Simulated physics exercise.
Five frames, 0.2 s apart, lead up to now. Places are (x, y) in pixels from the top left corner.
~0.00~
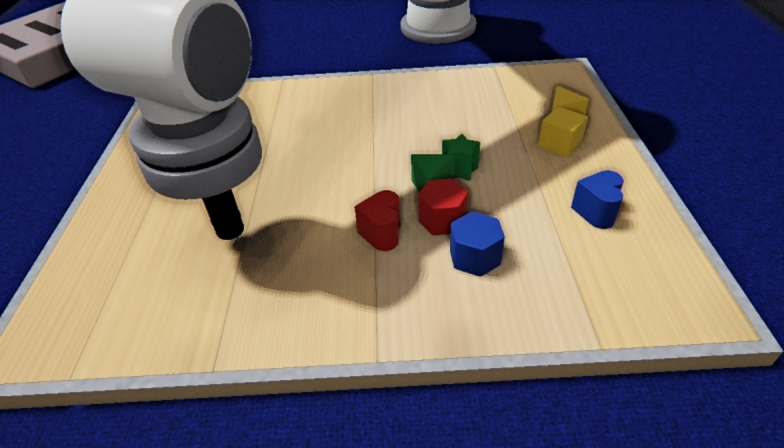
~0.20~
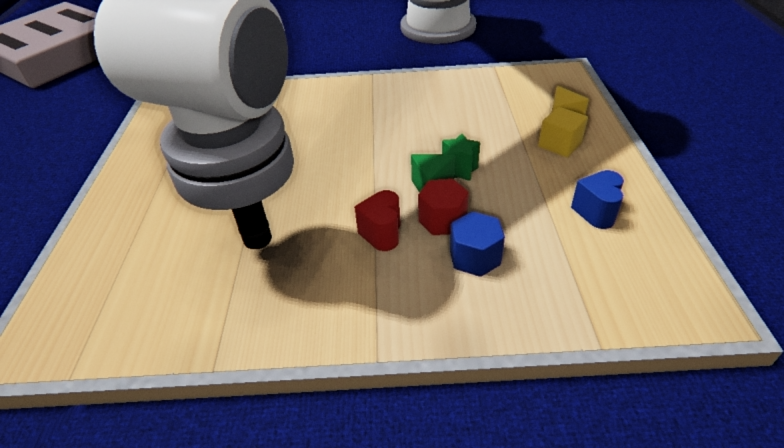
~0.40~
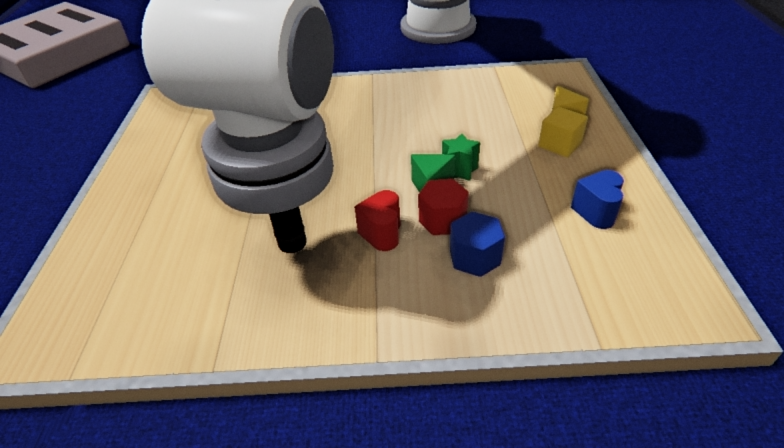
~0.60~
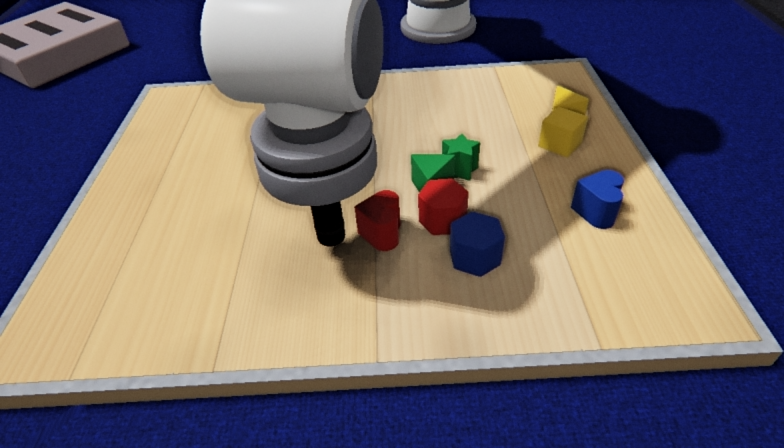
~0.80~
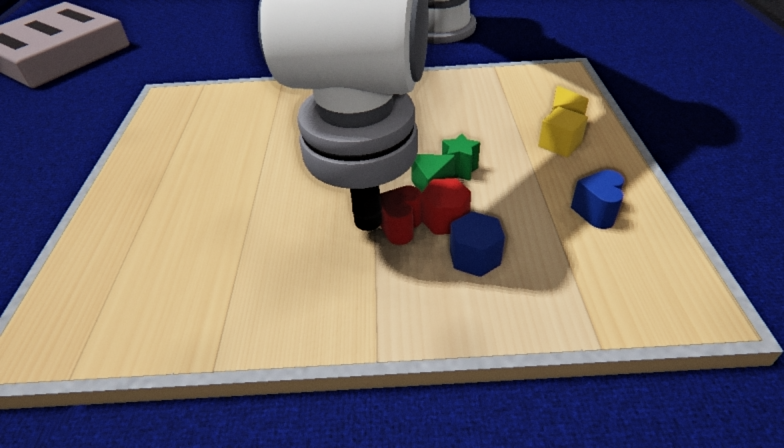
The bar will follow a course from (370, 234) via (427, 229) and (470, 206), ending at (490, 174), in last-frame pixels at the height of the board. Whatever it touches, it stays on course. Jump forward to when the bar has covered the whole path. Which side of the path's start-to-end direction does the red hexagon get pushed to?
Shifts right.
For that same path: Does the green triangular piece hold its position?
Final answer: No.
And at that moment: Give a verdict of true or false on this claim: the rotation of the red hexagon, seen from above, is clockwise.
This is true.
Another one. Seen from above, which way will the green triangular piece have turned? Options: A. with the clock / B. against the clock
B: Against the clock.
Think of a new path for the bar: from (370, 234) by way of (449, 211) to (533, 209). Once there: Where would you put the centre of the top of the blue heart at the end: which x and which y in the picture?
At the end it should sit near (652, 188).
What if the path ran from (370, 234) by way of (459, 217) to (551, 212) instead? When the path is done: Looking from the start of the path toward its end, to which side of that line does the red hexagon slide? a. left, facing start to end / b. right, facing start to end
I choose a.
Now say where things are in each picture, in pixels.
Bar's lower end (231, 231); red heart (380, 206); green triangular piece (431, 162); red hexagon (443, 192); green star (461, 144), in the first frame.
Bar (258, 241); blocks still, in the second frame.
Bar (293, 244); blocks still, in the third frame.
Bar (332, 238); blocks still, in the fourth frame.
Bar (368, 223); red heart (399, 199); green triangular piece (431, 162); red hexagon (446, 192); green star (461, 144), in the fifth frame.
The first path, step by step. One third of the way, bar (428, 217); red heart (450, 186), turned 25° anticlockwise; green triangular piece (439, 156), turned 40° anticlockwise; red hexagon (490, 183), turned 35° clockwise; green star (461, 138), turned 40° clockwise.
Two thirds of the way, bar (471, 194); red heart (490, 162), turned 25° anticlockwise; green triangular piece (444, 155), turned 75° anticlockwise; red hexagon (534, 168), turned 70° clockwise; green star (461, 138), turned 40° clockwise.
At the end, bar (491, 163); red heart (519, 139); green triangular piece (444, 154), turned 80° anticlockwise; red hexagon (545, 162), turned 120° clockwise; green star (461, 138), turned 40° clockwise.
